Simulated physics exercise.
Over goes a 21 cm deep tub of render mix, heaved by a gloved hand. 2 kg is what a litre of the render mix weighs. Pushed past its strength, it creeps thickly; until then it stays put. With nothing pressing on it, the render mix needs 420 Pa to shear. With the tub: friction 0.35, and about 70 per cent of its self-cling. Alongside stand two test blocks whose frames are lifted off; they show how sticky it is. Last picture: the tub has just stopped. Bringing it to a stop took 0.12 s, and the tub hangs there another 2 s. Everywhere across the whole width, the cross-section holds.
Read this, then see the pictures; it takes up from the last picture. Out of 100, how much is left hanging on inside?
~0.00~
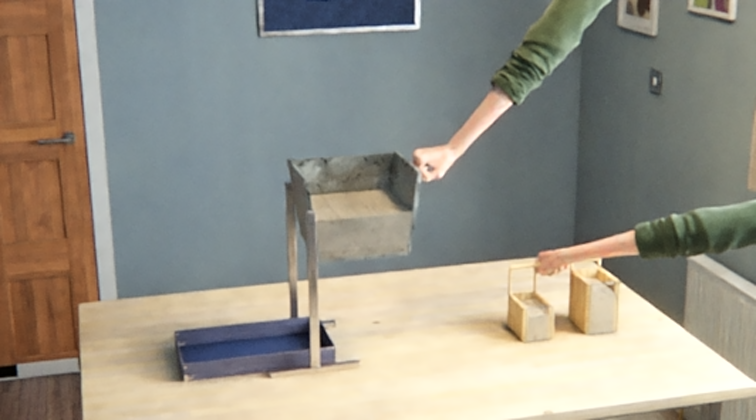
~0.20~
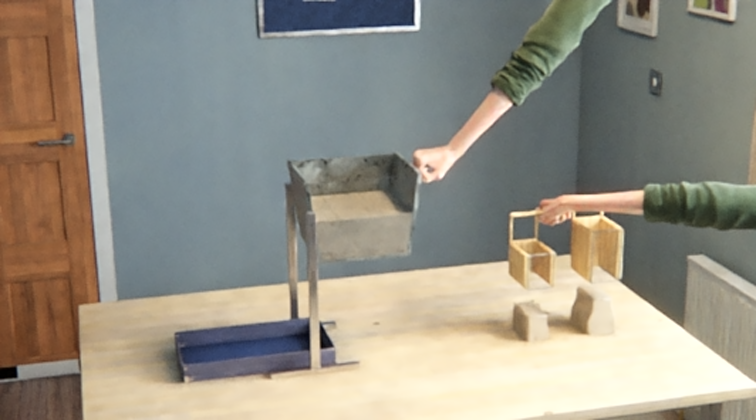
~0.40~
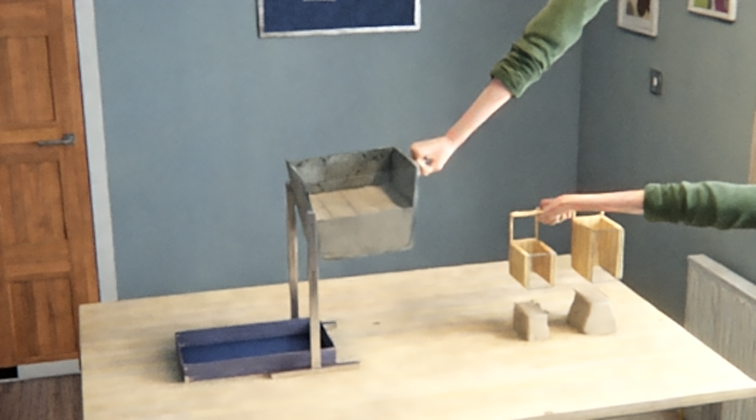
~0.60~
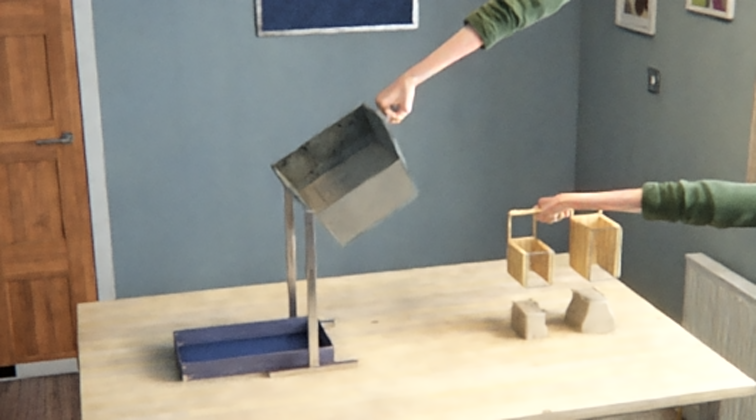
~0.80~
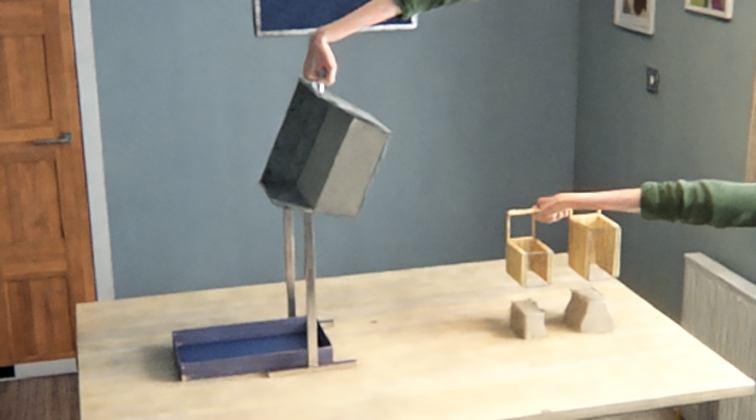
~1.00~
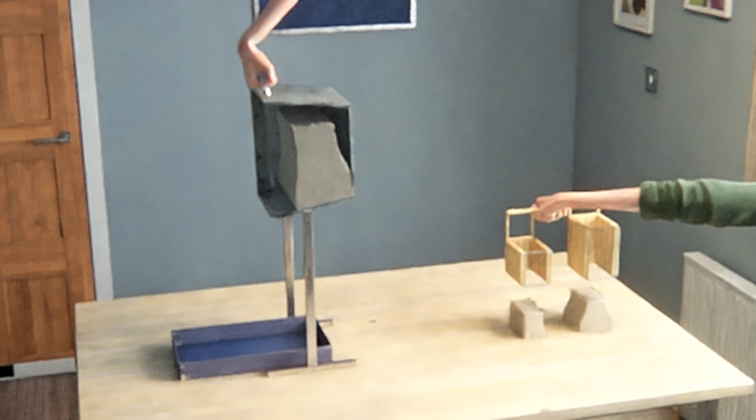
Around 52 out of 100.
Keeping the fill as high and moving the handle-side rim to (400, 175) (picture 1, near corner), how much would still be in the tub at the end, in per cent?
About 55 per cent.
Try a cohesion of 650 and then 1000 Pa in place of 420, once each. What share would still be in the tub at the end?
Going in order, it's 55 % and then 50 %.
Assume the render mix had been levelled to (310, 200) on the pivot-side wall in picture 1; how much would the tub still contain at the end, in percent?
30 %.
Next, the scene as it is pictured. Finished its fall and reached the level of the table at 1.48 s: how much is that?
I'd say about 45 per cent of it.
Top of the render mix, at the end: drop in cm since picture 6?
The top ends up some 13 cm below its level in the last picture.
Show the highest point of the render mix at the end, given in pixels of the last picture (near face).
On the near face, the top ends up close to (328, 175).
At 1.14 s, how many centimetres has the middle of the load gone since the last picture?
Some 8 cm.
After 1.14 s, the tub is at 92 degrees and holds 88 %.
After 1.31 s, the tub is at 92 degrees and holds 52 %.
After 1.48 s, the tub is at 92 degrees and holds 52 %.
After 1.65 s, the tub is at 92 degrees and holds 52 %.
After 3.00 s, at the end, the tub is at 92 degrees and holds 52 %.
